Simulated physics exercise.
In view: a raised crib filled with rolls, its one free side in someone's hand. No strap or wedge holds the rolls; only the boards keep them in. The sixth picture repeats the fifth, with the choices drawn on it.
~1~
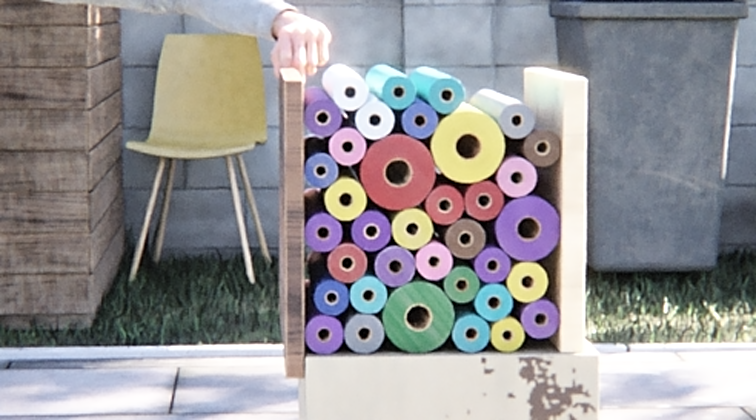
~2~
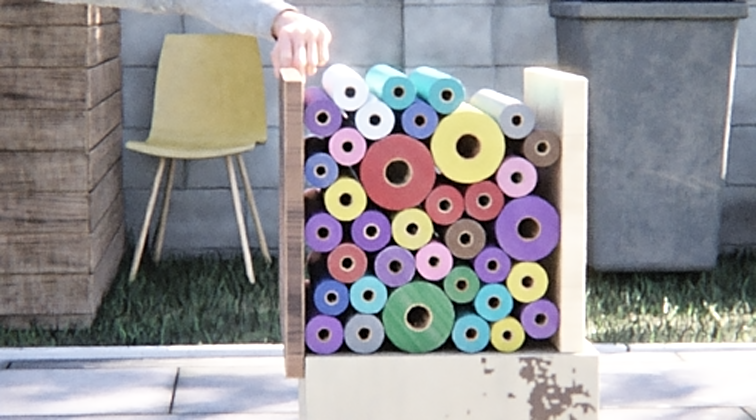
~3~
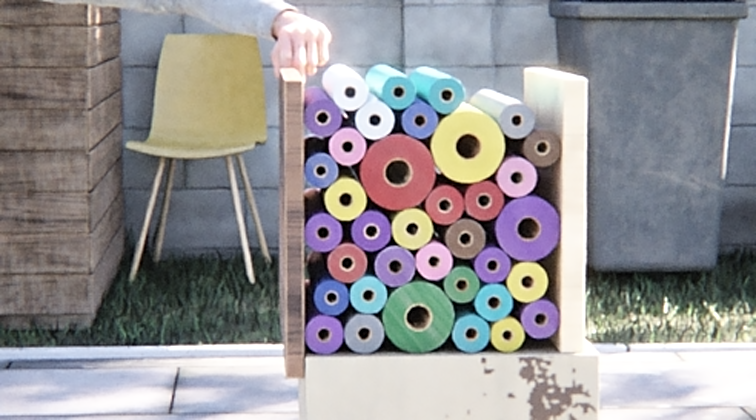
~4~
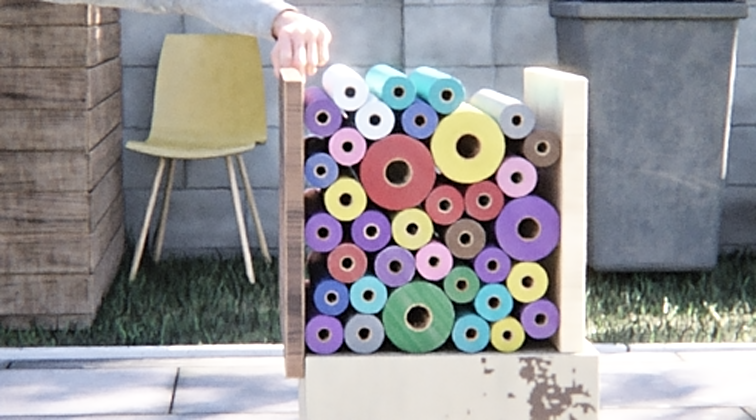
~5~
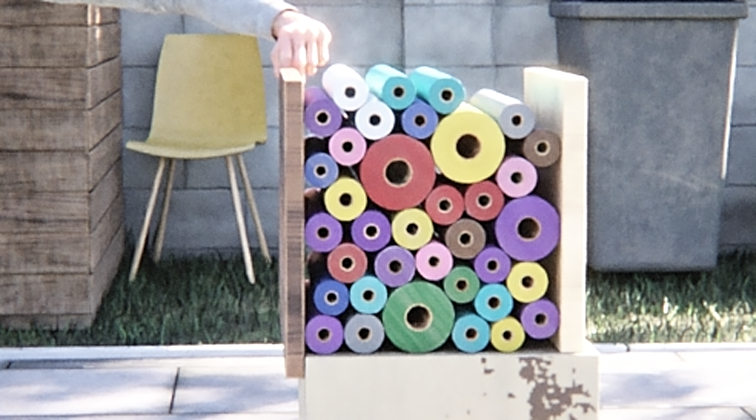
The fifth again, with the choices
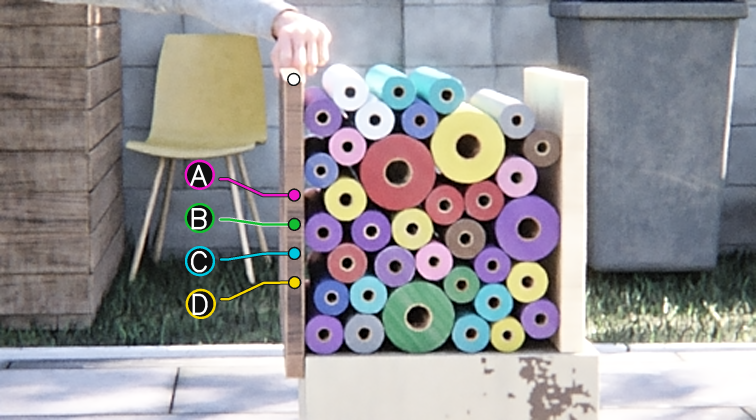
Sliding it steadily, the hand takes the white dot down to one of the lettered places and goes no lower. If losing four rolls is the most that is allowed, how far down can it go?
Down to A.
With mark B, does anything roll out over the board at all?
Yes.
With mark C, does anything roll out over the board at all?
At C: Yes.
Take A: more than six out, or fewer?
Fewer than six.
On the marked copy, A at (294, 195); B at (294, 224); C at (294, 253); D at (295, 282); the white dot at (294, 79).
Following A. Soon after the start, top of the board (304, 134).
Later, top of the board (304, 194).
In the end, top of the board (304, 194), two out over the board.
As for the rest, B more than four out over the board; C five out over the board; D more than four out over the board.
